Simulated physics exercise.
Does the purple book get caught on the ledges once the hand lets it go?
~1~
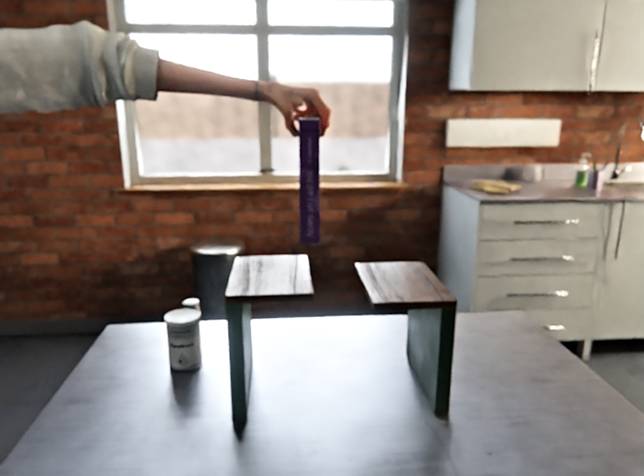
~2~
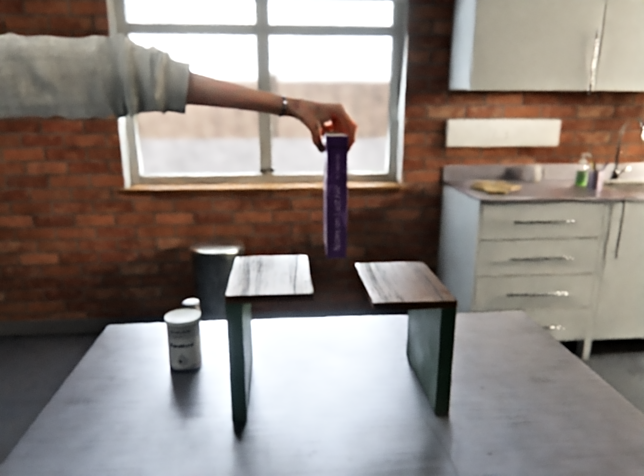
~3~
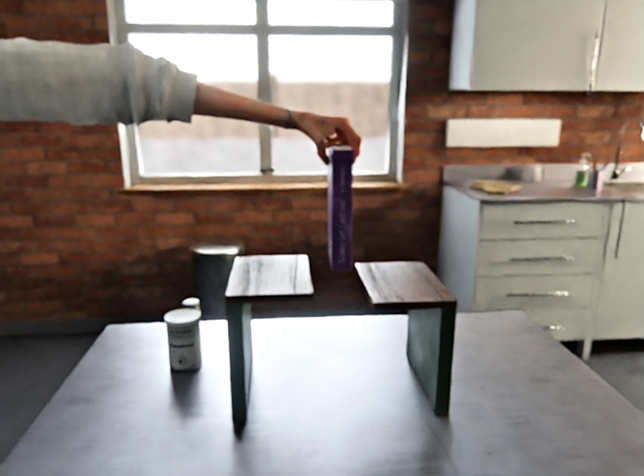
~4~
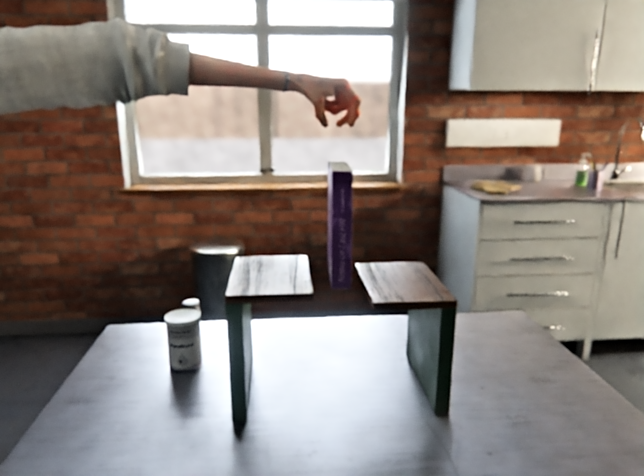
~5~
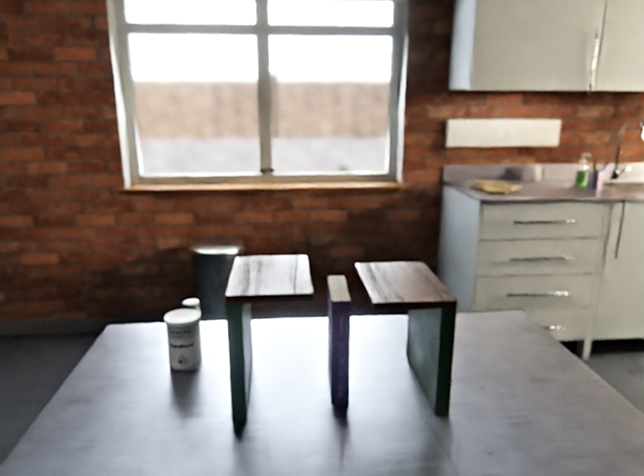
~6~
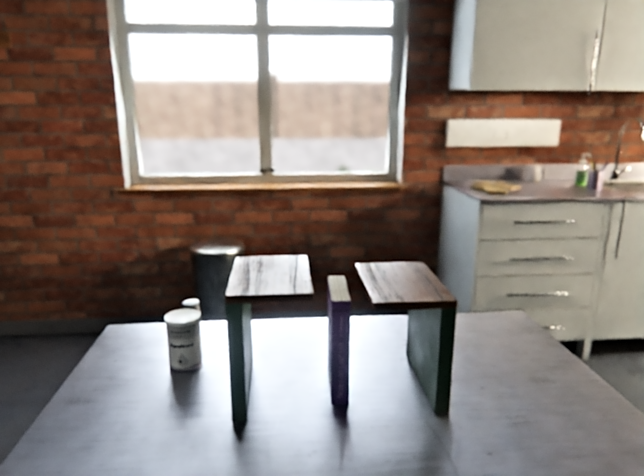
No, the purple book drops through the gap between the ledges and ends up standing upright on the table.
